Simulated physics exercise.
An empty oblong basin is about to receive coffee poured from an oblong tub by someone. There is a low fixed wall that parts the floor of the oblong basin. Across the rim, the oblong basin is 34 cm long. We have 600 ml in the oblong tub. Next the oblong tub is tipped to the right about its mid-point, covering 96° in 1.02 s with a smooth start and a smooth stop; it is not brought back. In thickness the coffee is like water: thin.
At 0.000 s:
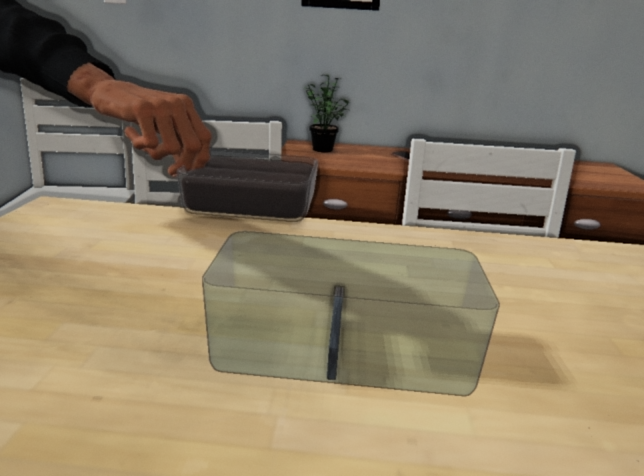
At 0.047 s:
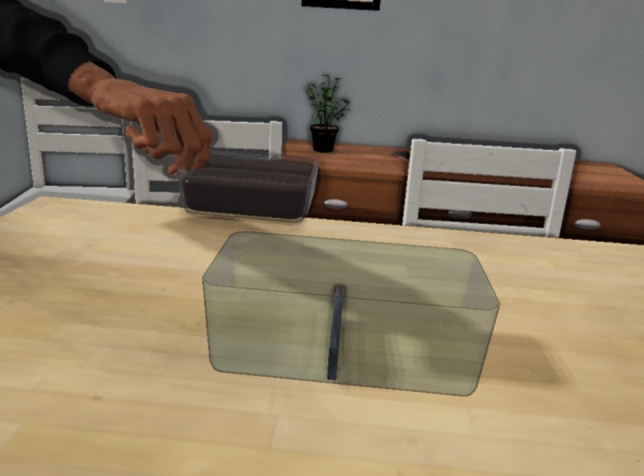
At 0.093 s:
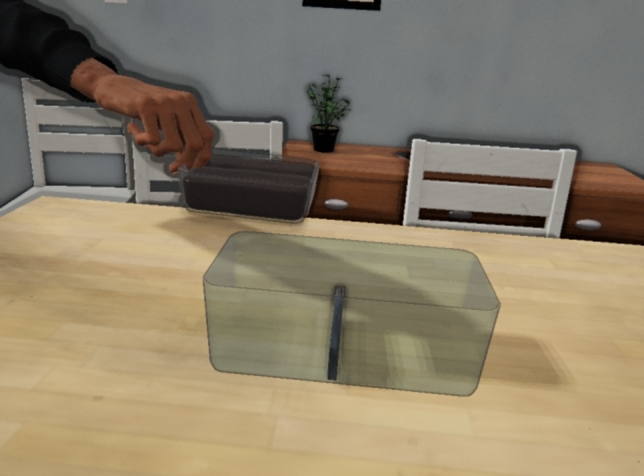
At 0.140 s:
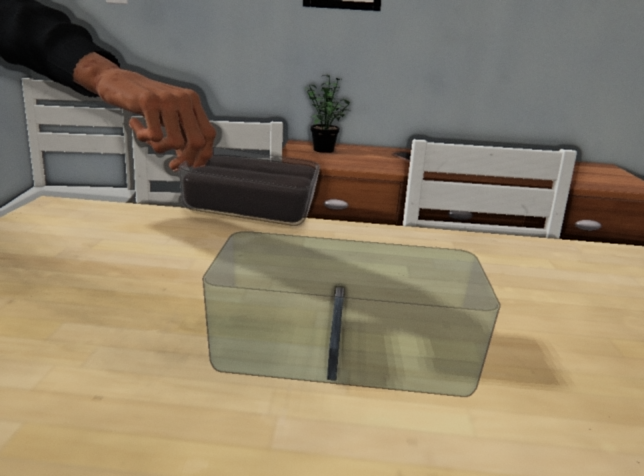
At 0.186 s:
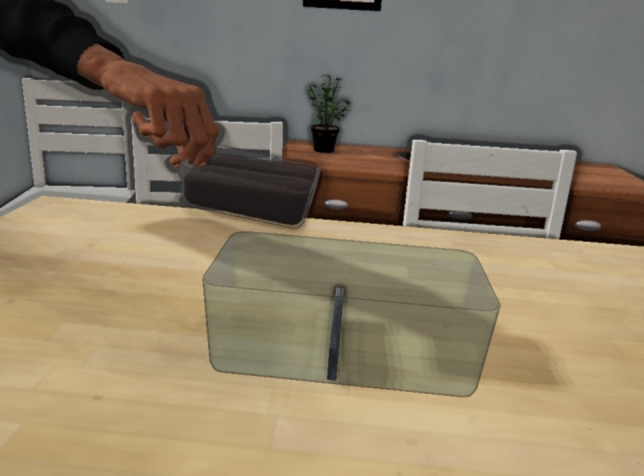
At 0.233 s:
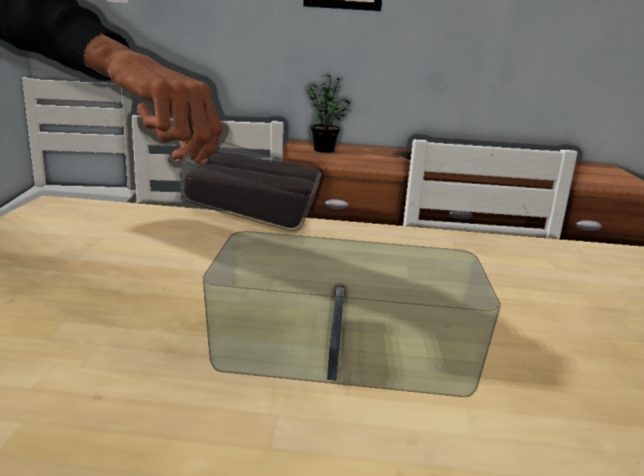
At a wooden table, a hand slowly tilts a dark tub rightward behind a clear basin.
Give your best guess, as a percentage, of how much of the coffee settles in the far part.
I would say 72 per cent of it settles there.
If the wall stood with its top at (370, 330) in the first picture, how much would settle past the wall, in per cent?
Roughly 15 %.
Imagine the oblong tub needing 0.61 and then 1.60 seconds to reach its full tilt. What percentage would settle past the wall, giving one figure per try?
Near 65 in a hundred on the first go and near 75 in a hundred on the second.
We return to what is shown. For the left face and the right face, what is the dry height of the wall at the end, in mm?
Roughly 42 mm on the left side and roughly 34 mm on the right.
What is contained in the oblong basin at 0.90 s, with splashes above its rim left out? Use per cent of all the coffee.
92 per cent or thereabouts.
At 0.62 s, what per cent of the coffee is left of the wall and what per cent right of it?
I'd say some 4 in a hundred on the left and 36 on the right.
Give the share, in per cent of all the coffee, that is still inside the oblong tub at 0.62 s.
24 %.
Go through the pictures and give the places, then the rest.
In the first frame, tilt 0°; pouring edge (314, 172); surface from (195, 166) to (312, 175); the oblong basin's rim runs from (218, 256) to (486, 279); the wall's top is at (337, 315).
In the second frame, tilt 1°; pouring edge (314, 172); surface from (196, 166) to (312, 175).
In the third frame, tilt 2°; pouring edge (315, 174); surface from (196, 165) to (313, 176).
In the fourth frame, tilt 4°; pouring edge (315, 177); surface from (197, 165) to (314, 177).
In the fifth frame, tilt 8°; pouring edge (316, 181); surface from (198, 164) to (315, 179).
In the sixth frame, tilt 12°; pouring edge (316, 185); surface from (198, 163) to (316, 180); 1 per cent is over the edge.
After 0.62 s the tilt is 64° and 23 per cent is still to pour, 4 is left of the wall and 36 right of it.
After 0.90 s the tilt is 93° and 5 per cent is still to pour, 21 is left of the wall and 72 right of it.
After 1.20 s the tilt is 96° and 0 per cent is still to pour, 26 is left of the wall and 72 right of it.
After 1.52 s the tilt is 96° and 0 per cent is still to pour, 27 is left of the wall and 72 right of it.
In the end 27 per cent lies left of the wall, 72 right of it and 1 outside.
